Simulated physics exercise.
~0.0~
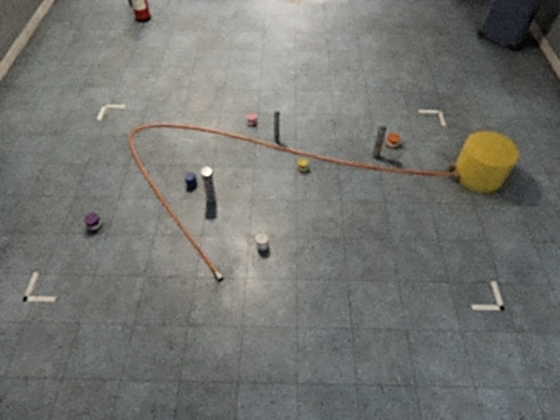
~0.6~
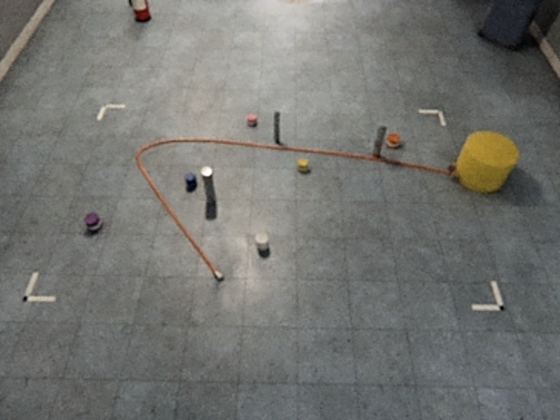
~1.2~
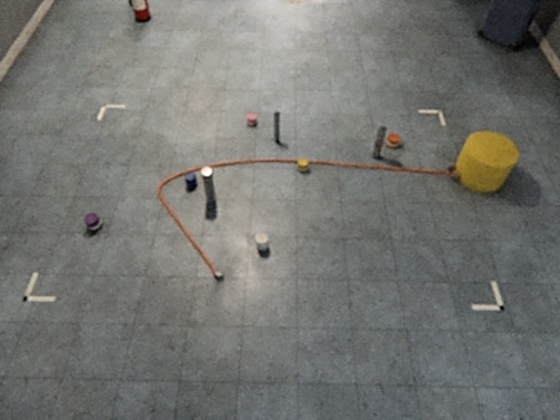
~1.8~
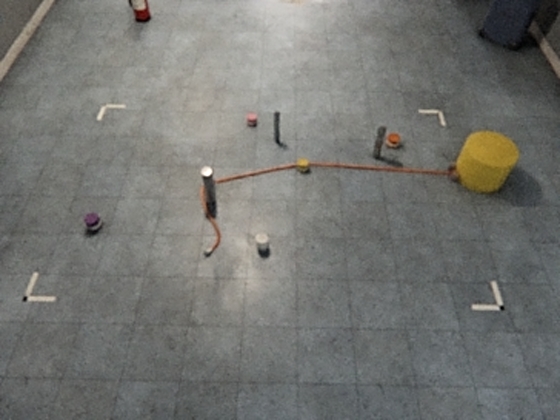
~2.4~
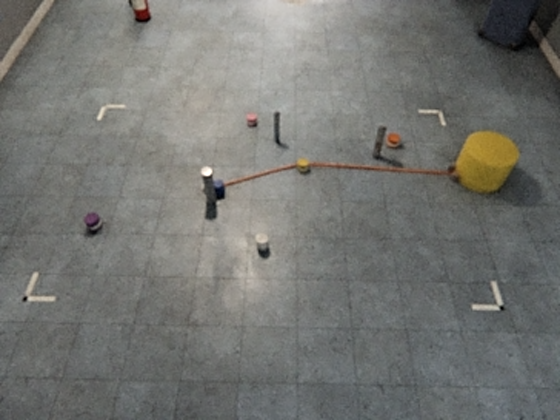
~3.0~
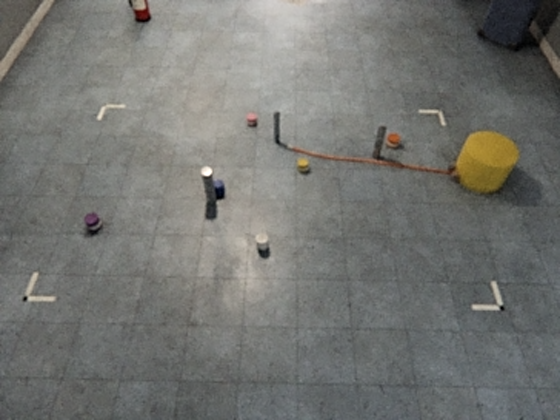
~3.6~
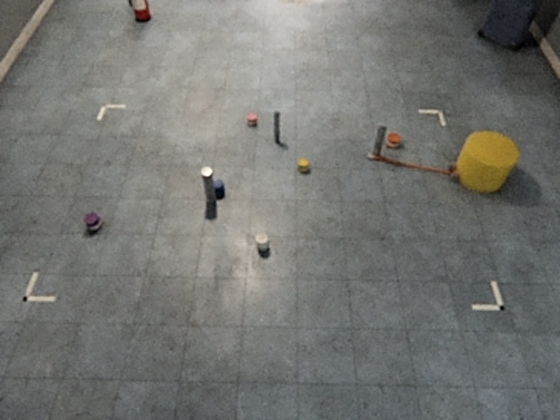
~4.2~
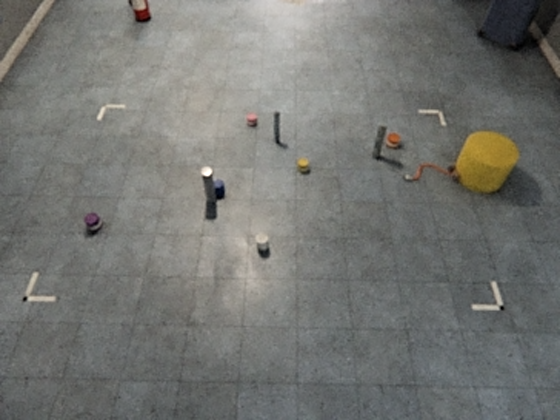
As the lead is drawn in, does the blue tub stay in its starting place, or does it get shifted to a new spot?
The blue tub gets shifted a short way to the right, ending on the other side of the white-topped post. The orange tin and the yellow canister stay put.
